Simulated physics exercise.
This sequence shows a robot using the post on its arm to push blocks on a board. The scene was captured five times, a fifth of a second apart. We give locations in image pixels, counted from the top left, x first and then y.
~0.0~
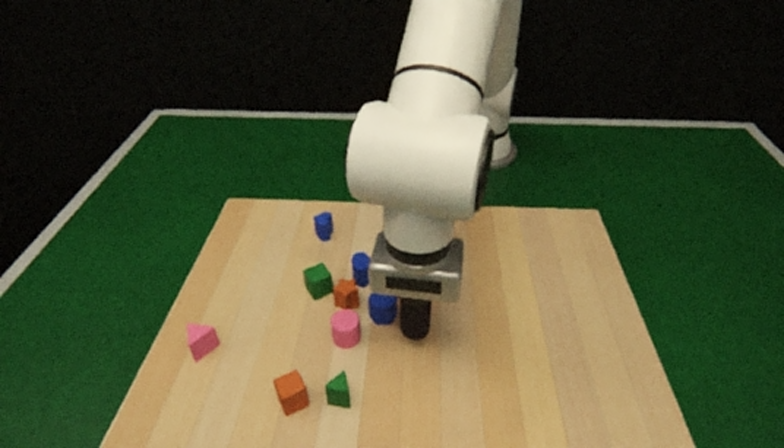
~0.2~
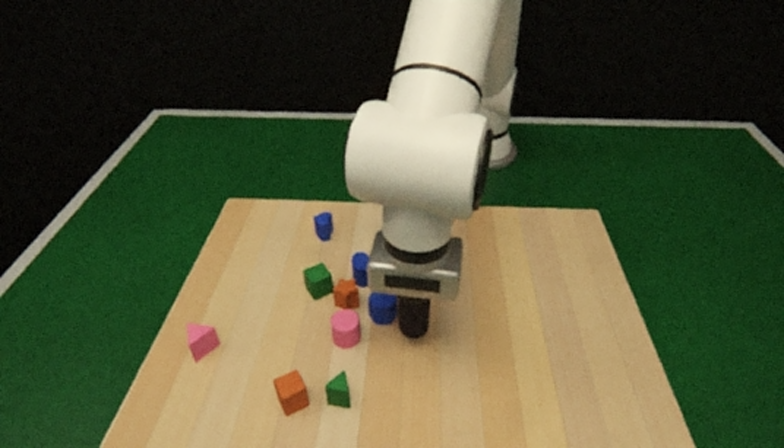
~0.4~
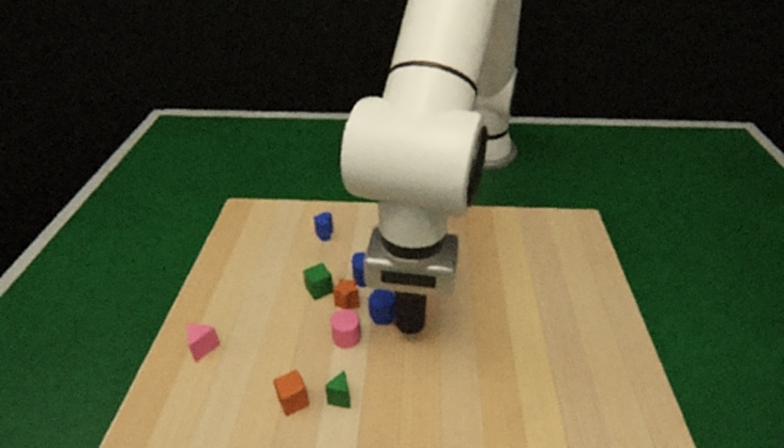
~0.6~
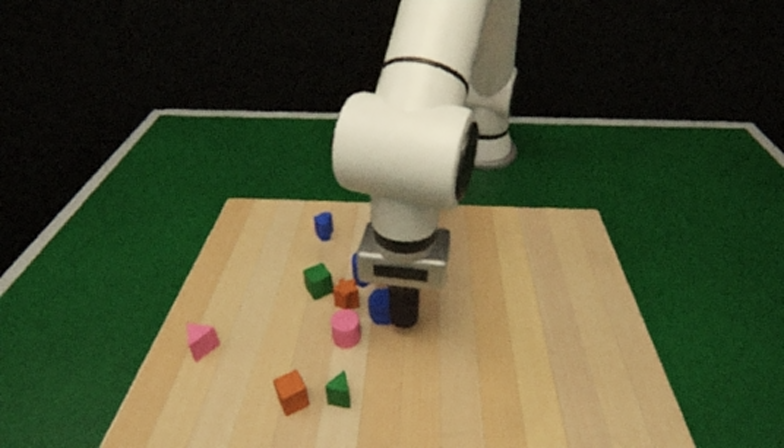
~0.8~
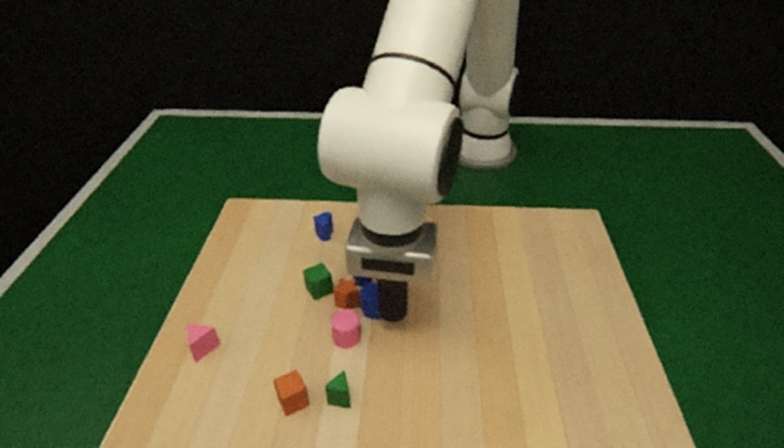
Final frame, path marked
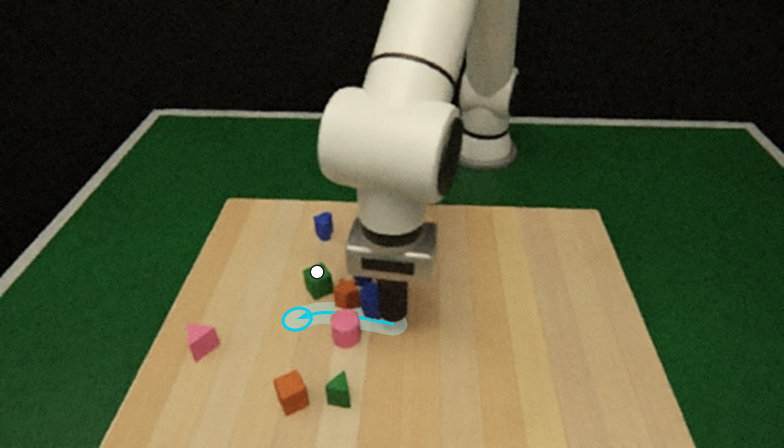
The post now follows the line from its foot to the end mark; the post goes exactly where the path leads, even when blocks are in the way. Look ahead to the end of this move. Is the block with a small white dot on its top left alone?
Final answer: No.
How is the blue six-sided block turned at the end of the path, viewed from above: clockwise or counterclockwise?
It spins with the clock.
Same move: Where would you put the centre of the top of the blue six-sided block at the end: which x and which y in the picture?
The centre of its top face lies at (359, 279).
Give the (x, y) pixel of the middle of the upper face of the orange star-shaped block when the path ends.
I think it will end close to (332, 278).
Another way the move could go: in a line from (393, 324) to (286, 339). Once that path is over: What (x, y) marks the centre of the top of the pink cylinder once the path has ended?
Around pixel (276, 346).
Drawn move, from (393, 324) via (361, 318) and (330, 313), ending at (297, 319); the dot is on the green square block.
On the path given first. One third of the way, post at (360, 306); green square block at (315, 271); orange star-shaped block at (335, 280), turned 35° anticlockwise; blue six-sided block at (360, 280), turned 45° clockwise.
Two thirds of the way, post at (328, 300); green square block at (313, 268), turned 15° anticlockwise; orange star-shaped block at (332, 277), turned 35° anticlockwise; blue six-sided block at (359, 279), turned 55° clockwise.
At the end, post at (295, 307); green square block at (313, 268), turned 15° anticlockwise; pink cylinder still; orange star-shaped block at (332, 278), turned 25° anticlockwise; blue six-sided block at (359, 279), turned 55° clockwise.
